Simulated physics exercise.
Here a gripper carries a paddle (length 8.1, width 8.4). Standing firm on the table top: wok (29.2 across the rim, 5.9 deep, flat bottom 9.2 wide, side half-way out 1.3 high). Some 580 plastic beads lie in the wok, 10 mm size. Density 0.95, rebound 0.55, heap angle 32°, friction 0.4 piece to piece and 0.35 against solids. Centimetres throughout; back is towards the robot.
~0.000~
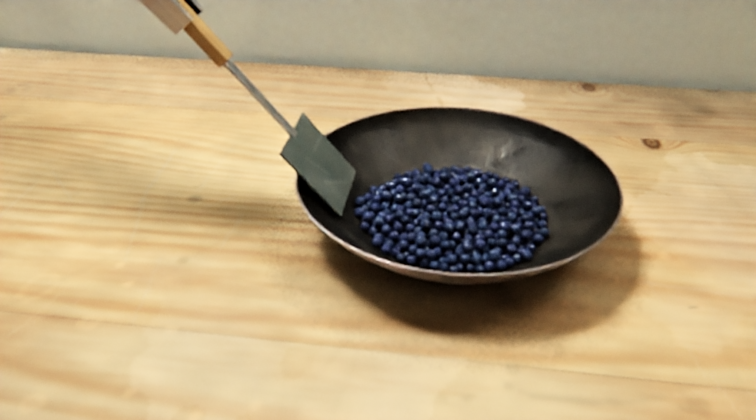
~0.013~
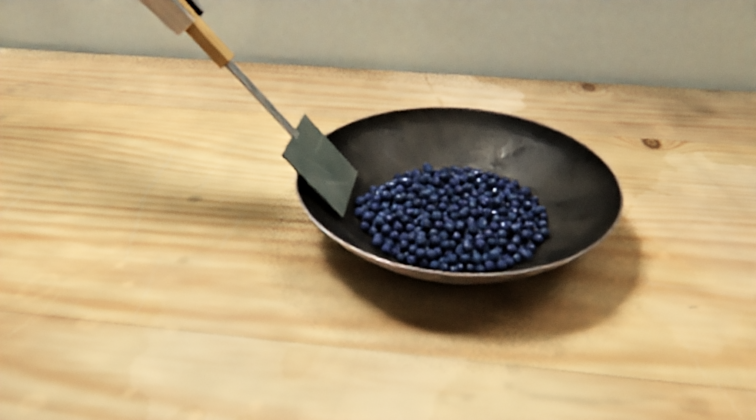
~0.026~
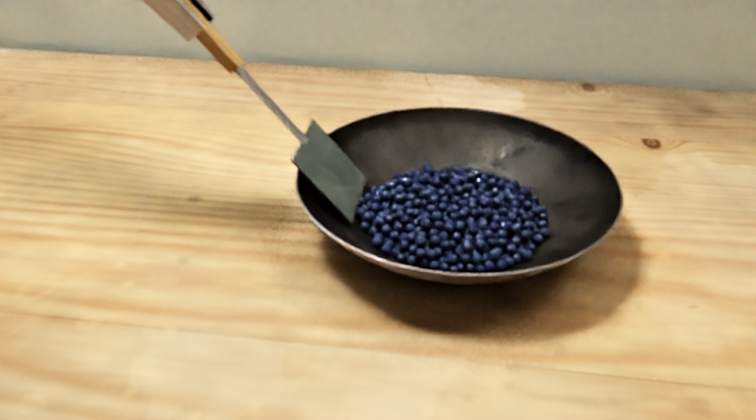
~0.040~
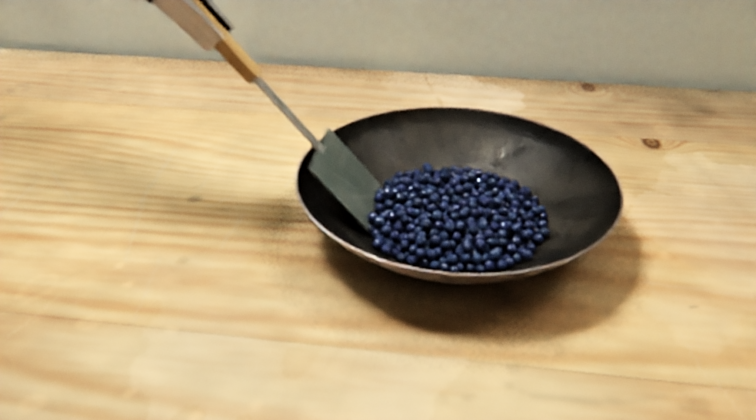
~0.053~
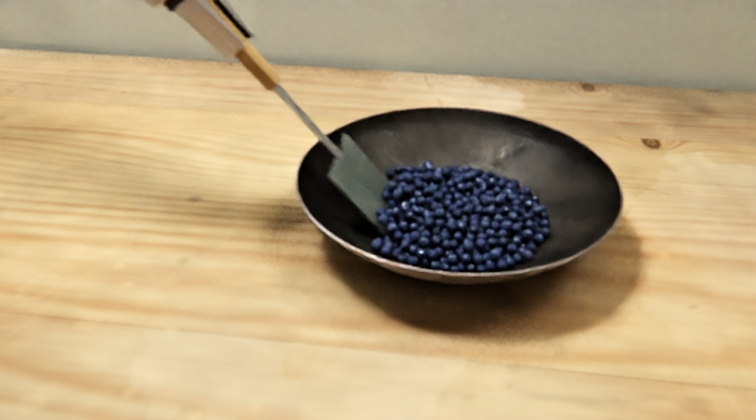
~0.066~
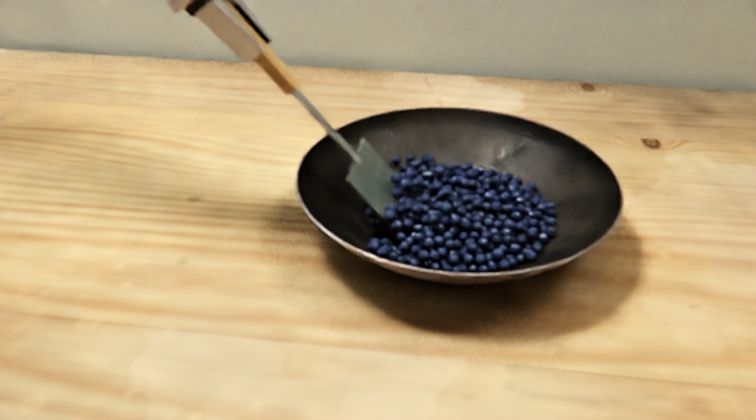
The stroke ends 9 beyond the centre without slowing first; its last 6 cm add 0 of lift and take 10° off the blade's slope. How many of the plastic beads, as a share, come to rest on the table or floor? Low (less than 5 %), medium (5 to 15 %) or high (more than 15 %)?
Share on the table or floor: High (more than 15 %).
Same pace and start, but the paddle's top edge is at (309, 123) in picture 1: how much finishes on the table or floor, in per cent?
Some 35 per cent.
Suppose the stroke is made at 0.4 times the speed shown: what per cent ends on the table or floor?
Some 5 per cent.
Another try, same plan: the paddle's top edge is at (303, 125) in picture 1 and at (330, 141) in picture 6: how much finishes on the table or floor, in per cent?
About 5 per cent.
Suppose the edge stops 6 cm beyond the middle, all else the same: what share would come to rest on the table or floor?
In that case some 5 per cent.
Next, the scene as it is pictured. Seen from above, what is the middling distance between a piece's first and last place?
Roughly 7 cm.
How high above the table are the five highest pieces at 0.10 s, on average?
About 6 cm.
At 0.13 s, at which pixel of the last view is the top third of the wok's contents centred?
Near (501, 199).
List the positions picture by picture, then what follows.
In the first picture, paddle top edge at (292, 132), sloping 50°; upper third of the load around (452, 208), from x 360 to 545, top at y 170; 576 in the wok.
In the second picture, paddle top edge at (293, 133), sloping 50°; upper third of the load around (452, 208), from x 360 to 545, top at y 170.
In the third picture, paddle top edge at (302, 139), sloping 50°; upper third of the load around (452, 208), from x 360 to 545, top at y 170.
In the fourth picture, paddle top edge at (319, 147), sloping 50°; upper third of the load around (452, 207), from x 365 to 545, top at y 170.
In the fifth picture, paddle top edge at (337, 154), sloping 50°; upper third of the load around (451, 206), from x 365 to 545, top at y 165.
In the sixth picture, paddle top edge at (356, 159), sloping 50°; upper third of the load around (452, 202), from x 370 to 550, top at y 160; 576 in the wok.
By 0.10 s, sloping 50°, highest piece 7 above the table; 576 in the wok.
By 0.13 s, sloping 48°, highest piece 8 above the table; 576 in the wok.
By 0.35 s, sloping 40°, highest piece 8 above the table; 424 in the wok, 51 on the table or floor, 101 on the blade or in flight.
By 1.40 s, sloping 40°, highest piece 5 above the table; 422 in the wok, 154 on the table or floor.
Final count, 422 in the wok, 154 on the table or floor. That is 27 % on the table or floor.
